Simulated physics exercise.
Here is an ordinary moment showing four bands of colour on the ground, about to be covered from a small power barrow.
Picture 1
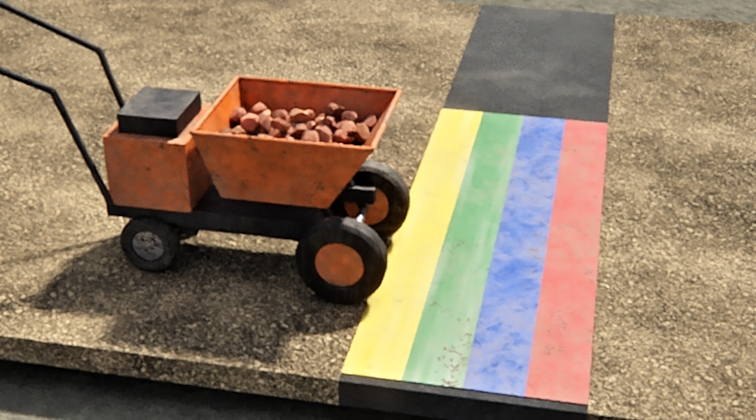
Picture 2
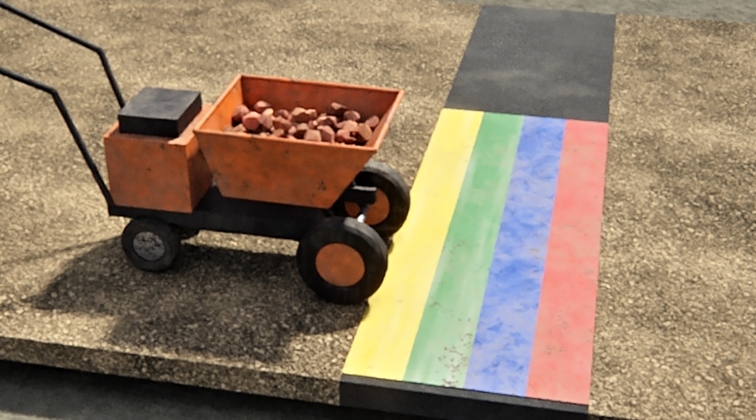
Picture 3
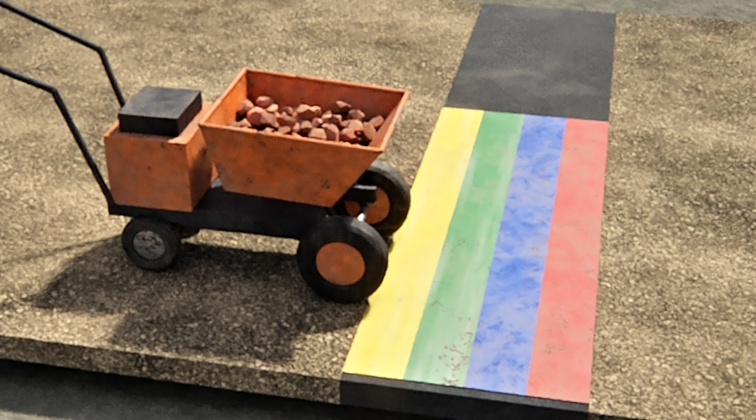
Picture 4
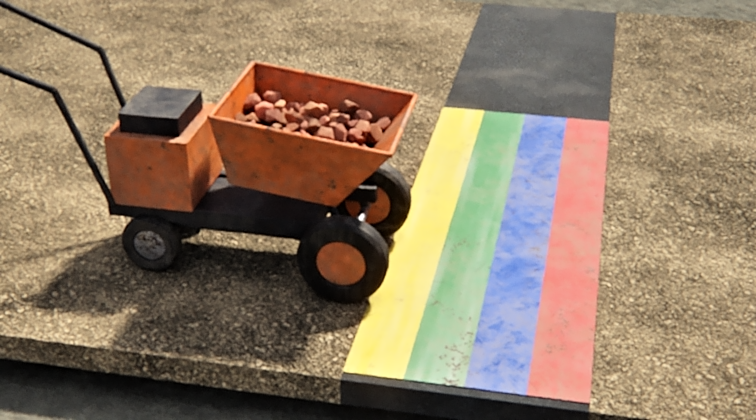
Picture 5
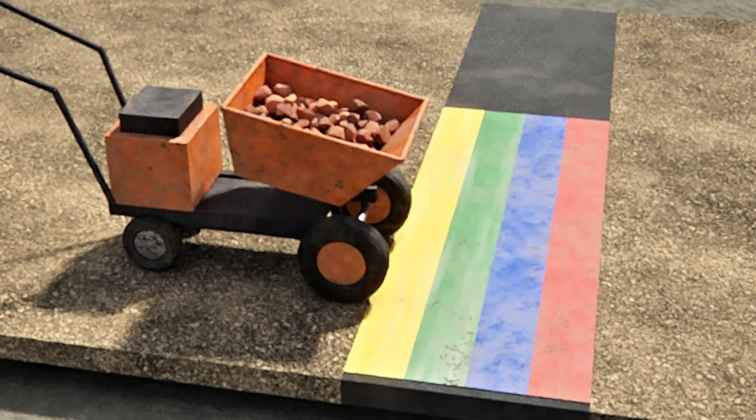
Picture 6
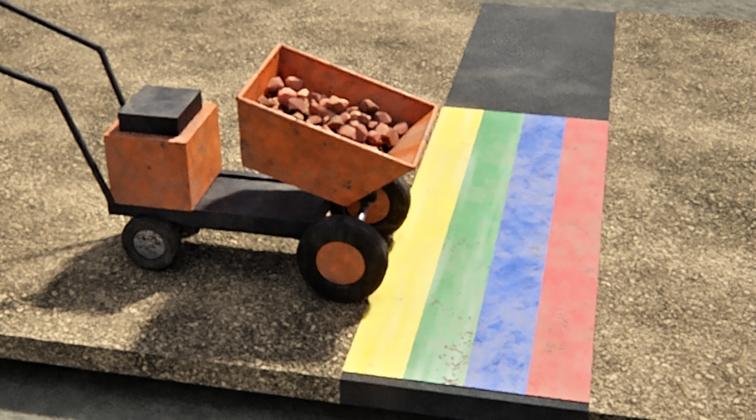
A small orange barrow full of reddish-brown rubble stood beside yellow, green, blue and red stripes, and its skip slowly tilted forward to the right while the wheels stayed put and the rubble remained inside.
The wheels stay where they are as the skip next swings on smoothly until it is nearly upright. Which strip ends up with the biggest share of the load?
The blue strip.
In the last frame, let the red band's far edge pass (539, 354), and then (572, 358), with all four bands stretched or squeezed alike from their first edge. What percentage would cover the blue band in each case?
Close to 20 percent, and close to 30 percent.
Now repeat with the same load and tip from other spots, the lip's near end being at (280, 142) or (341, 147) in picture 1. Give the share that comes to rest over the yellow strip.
Result: Try 1 = 30 %, try 2 = 0 %.
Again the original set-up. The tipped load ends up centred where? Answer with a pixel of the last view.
Resting centre, last picture - approx. (526, 279).
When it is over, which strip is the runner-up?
Number two is that red strip.
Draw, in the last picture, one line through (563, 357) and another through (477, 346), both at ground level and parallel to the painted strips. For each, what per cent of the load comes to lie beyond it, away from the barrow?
Some 10 and some 70 per cent, respectively.
Just after the last frame, skip tipped steeply; every one in the skip.
A moment on, skip tipped right over; the larger part in the skip; about a tenth over the blue strip; just a few over the red strip.
Further on, skip tipped right over; roughly a third in the skip; just a few over the green strip; roughly a third over the blue strip; roughly a quarter over the red strip; about a tenth off the paint.
When it is over, skip tipped right over; roughly a quarter in the skip; not one over the yellow strip; about a tenth over the green strip; roughly half over the blue strip; roughly a quarter over the red strip; about a tenth off the paint.
